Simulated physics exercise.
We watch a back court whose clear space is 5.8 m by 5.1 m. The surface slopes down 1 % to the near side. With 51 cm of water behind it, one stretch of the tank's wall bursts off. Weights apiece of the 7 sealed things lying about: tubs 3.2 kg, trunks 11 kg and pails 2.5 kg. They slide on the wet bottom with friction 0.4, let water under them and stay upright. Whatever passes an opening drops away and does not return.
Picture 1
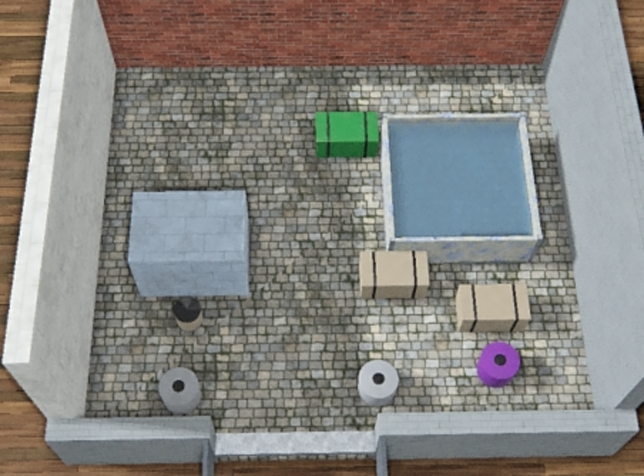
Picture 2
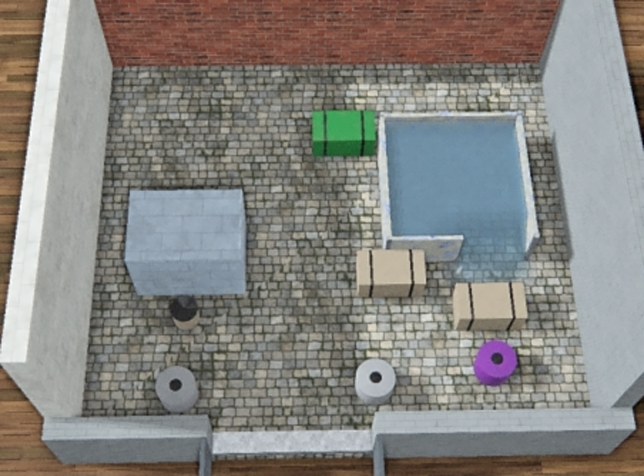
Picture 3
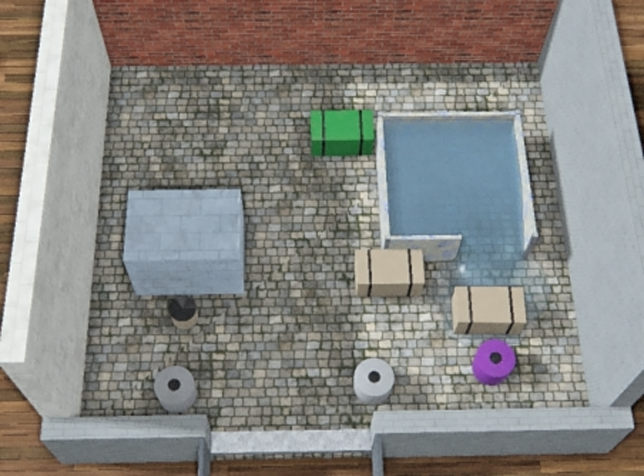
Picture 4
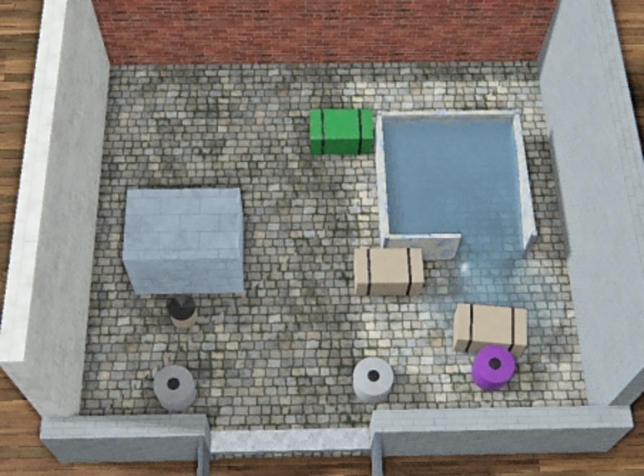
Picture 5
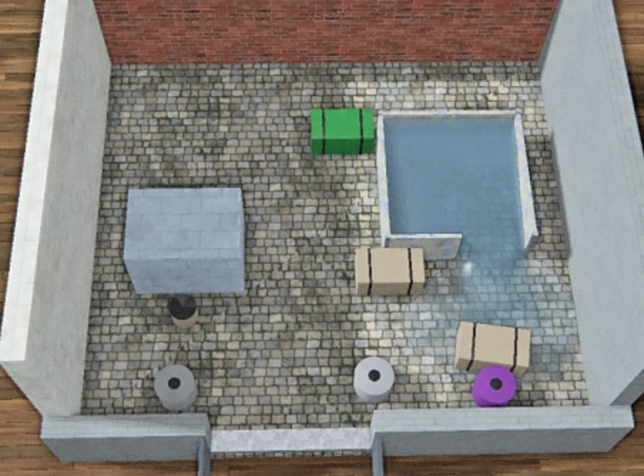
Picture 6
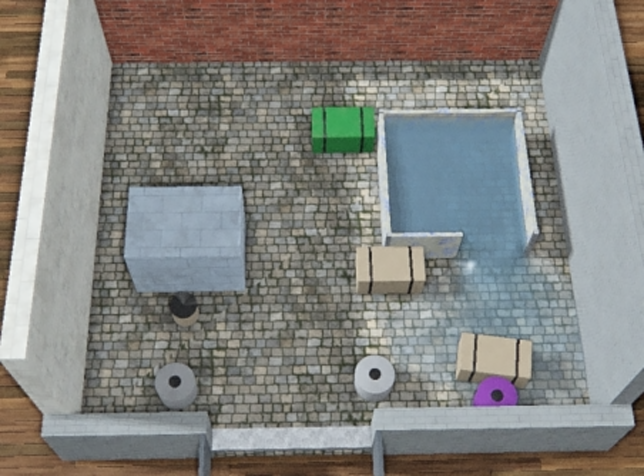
At the start, a full tank stands in a walled courtyard among trunks and round tubs. Part of the tank's near wall disappears, and water spreads out across the paving. The tan trunk in front of the gap slides toward the near wall, pushing the purple tub along, while the other objects stay put.
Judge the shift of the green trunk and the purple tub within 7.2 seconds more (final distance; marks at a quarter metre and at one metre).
The green trunk stays put; the purple tub travels far.
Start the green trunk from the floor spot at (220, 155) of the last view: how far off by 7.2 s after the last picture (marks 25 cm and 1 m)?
It stays put.
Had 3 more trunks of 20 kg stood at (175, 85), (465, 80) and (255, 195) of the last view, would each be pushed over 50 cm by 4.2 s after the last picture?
In turn: Under, short of it, short of it.
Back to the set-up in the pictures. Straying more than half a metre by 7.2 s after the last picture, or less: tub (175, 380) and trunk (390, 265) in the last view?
In turn: More, under.
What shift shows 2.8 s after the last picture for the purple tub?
Roughly 200 cm by then.
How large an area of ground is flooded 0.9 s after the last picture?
Some 8.0 m2.
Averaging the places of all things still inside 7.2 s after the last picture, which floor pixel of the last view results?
Around (229, 240).
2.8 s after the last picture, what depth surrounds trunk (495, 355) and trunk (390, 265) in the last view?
Roughly 3 and 1 cm.
Then, 0.9 s after the last picture the green trunk is near (343, 122), 0.0 m from its start, aground; the purple tub is near (493, 392), 0.5 m from its start, afloat; 0 of 7 are out; 2 afloat.
Then, 2.8 s after the last picture the green trunk is near (343, 122), 0.0 m from its start, aground; the purple tub is near (328, 357), 1.9 m from its start, afloat; 0 of 7 are out; 2 afloat.
Then, 4.8 s after the last picture the green trunk is near (343, 122), 0.0 m from its start, aground; the purple tub is near (139, 295), 4.2 m from its start, afloat; 0 of 7 are out; 3 afloat.
Then, 7.2 s after the last picture the green trunk is near (343, 122), 0.0 m from its start, aground; the purple tub is near (138, 295), 4.2 m from its start, afloat; 0 of 7 are out; 3 afloat.
